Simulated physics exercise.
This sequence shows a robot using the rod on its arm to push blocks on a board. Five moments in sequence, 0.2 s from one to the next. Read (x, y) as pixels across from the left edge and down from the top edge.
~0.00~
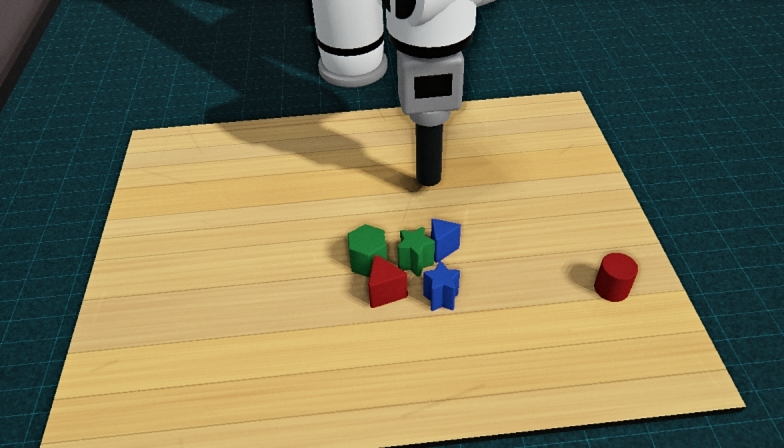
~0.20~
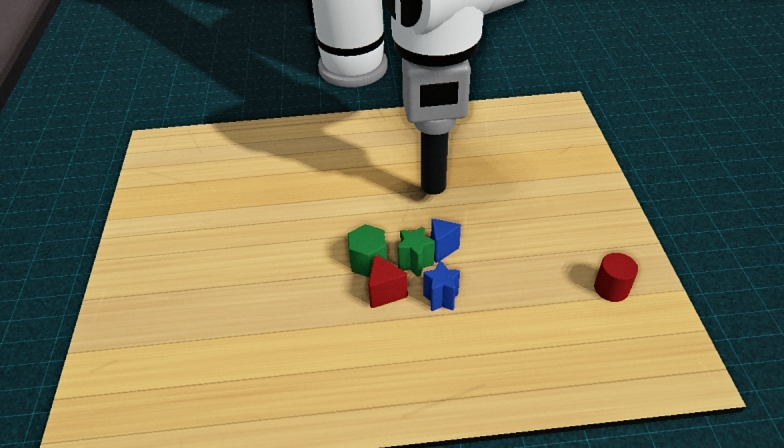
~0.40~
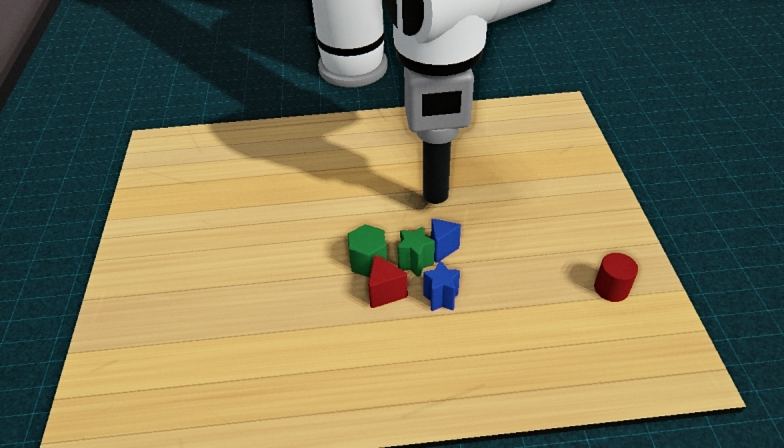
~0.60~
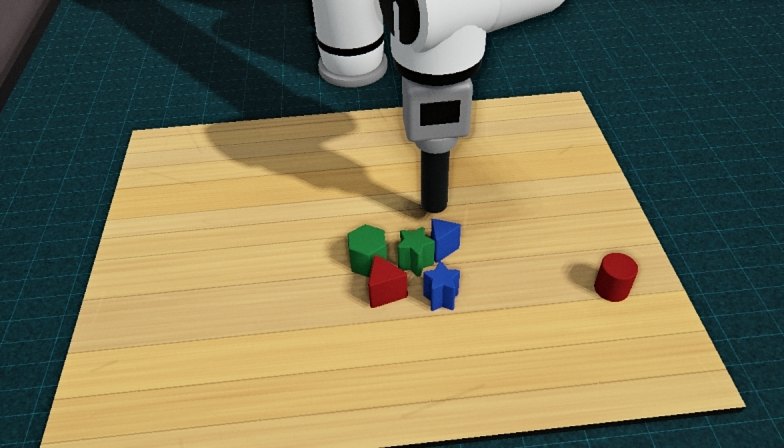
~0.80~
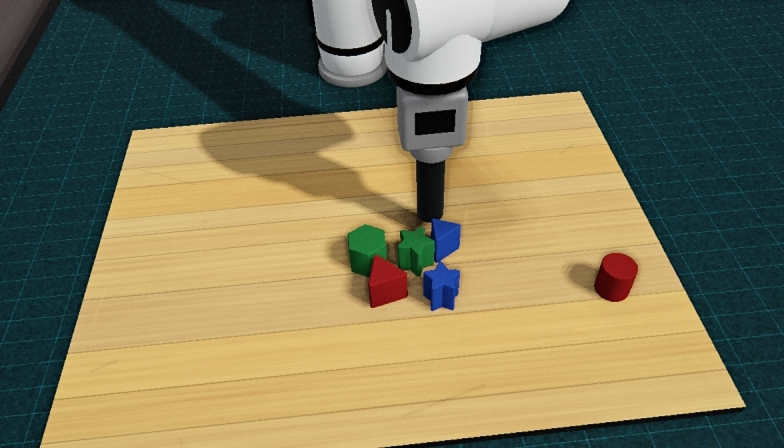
A robot arm slowly moved its black rod across a wooden board toward a cluster of green, red and blue blocks, while the blocks and a red cylinder off to the right stayed still.
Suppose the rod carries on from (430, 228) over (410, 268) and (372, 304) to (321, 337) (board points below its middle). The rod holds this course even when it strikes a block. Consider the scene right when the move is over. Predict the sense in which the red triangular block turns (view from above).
From above, it turns counterclockwise.
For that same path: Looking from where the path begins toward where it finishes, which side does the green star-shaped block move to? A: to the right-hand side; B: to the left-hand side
(B)
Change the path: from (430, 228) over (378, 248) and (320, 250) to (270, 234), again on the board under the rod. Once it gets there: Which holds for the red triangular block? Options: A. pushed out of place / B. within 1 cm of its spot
B
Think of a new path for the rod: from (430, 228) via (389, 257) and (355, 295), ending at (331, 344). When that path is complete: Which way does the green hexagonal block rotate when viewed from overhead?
Looking down, it rotates clockwise.
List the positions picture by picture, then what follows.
Tip of the rod (429, 178), middles of tops, green hexagonal block (367, 239), red triangular block (384, 271), green star-shaped block (415, 239), blue star-shaped block (442, 275), blue triangular block (443, 227), in the first frame.
Rod (433, 186), nothing pushed, in the second frame.
Rod (436, 195), nothing pushed, in the third frame.
Rod (434, 204), nothing pushed, in the fourth frame.
Rod (430, 213), green hexagonal block (367, 239), red triangular block (384, 271), green star-shaped block (415, 239), blue star-shaped block (442, 275), blue triangular block (443, 227), in the fifth frame.
On the path given first. One third of the way, rod (410, 254); red triangular block (378, 279), turned 15° clockwise; green star-shaped block (407, 266), turned 15° clockwise; blue triangular block (441, 238), turned 85° anticlockwise.
Two thirds of the way, rod (370, 291); red triangular block (355, 312), turned 30° clockwise; green star-shaped block (395, 295), turned 45° anticlockwise; blue star-shaped block (439, 281), turned 40° anticlockwise; blue triangular block (441, 238), turned 85° anticlockwise.
At the end, rod (318, 323); green hexagonal block unmoved; red triangular block (332, 335), turned 75° anticlockwise; green star-shaped block (395, 295), turned 45° anticlockwise; blue star-shaped block (439, 281), turned 40° anticlockwise; blue triangular block (441, 238), turned 85° anticlockwise.
